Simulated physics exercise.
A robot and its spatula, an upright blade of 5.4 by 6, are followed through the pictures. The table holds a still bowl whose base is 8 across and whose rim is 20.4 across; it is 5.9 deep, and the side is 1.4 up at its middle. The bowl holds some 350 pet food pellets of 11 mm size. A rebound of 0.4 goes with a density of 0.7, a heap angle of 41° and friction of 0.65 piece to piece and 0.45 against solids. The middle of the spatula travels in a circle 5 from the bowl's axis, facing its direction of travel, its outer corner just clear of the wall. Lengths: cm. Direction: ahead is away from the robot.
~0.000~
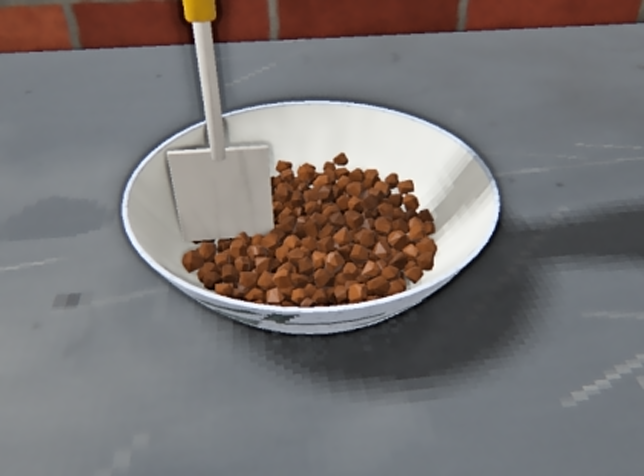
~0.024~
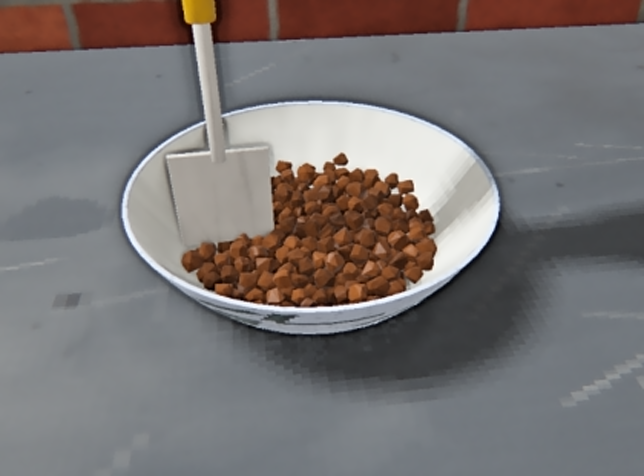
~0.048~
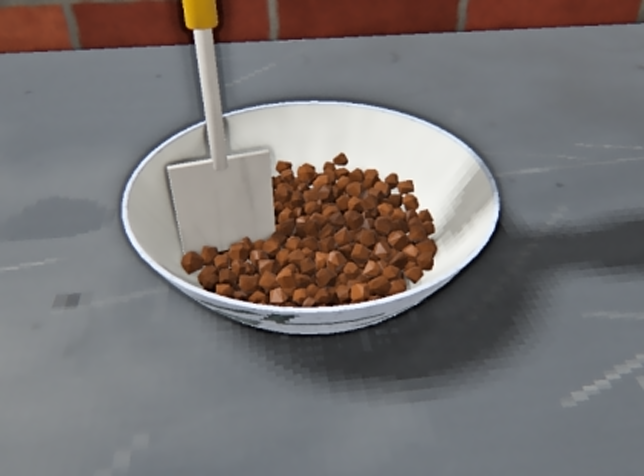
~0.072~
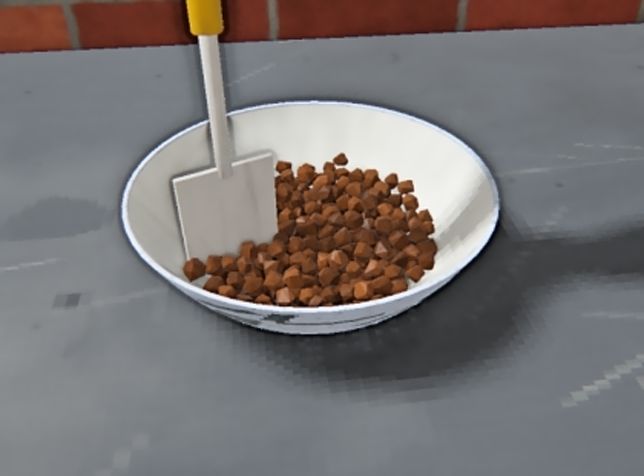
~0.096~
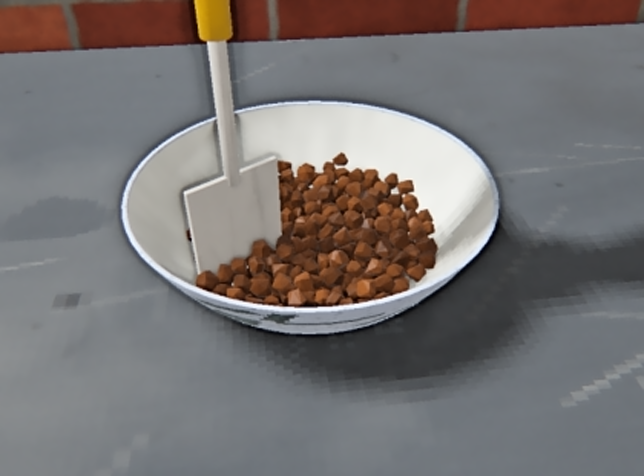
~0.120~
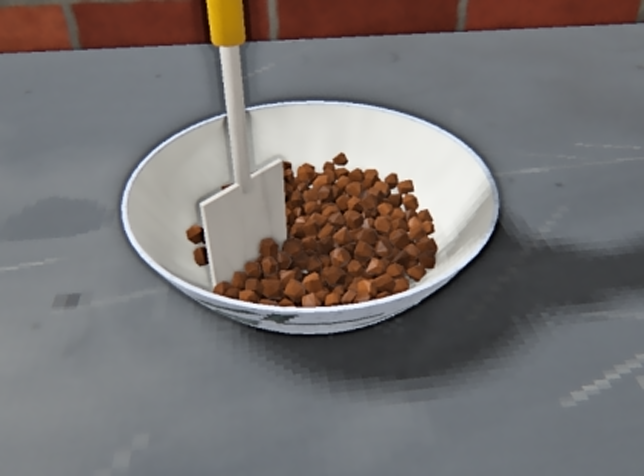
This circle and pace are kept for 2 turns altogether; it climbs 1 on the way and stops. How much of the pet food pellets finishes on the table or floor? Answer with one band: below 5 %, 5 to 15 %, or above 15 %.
5 to 15 %.
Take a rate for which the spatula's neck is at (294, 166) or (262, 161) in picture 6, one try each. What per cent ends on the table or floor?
About 25 and 15 %.
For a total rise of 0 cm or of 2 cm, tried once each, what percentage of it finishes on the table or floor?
Roughly 20 and 5 per cent.
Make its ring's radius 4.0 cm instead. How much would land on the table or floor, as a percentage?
It would be near 5 per cent.
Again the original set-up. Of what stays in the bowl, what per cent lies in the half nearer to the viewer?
Estimate: Some 50 %.
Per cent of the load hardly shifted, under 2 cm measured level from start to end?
I'd say something near 30 percent.
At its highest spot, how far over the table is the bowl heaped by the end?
5.0 cm, give or take.
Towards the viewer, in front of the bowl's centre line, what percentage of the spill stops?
My reading is roughly 30 per cent.
By 0.74 s, 310° round, highest piece 7 above the table; 330 in the bowl, 13 on the table or floor, 3 in flight or on the tool.
By 1.36 s, 218° round, highest piece 6 above the table; 322 in the bowl, 24 on the table or floor.
By 1.87 s, 0° round, highest piece 5 above the table; 322 in the bowl, 24 on the table or floor.
By 2.57 s, 0° round, highest piece 5 above the table; 322 in the bowl, 24 on the table or floor.
Final count, 322 in the bowl, 24 on the table or floor. That is 7 % on the table or floor.
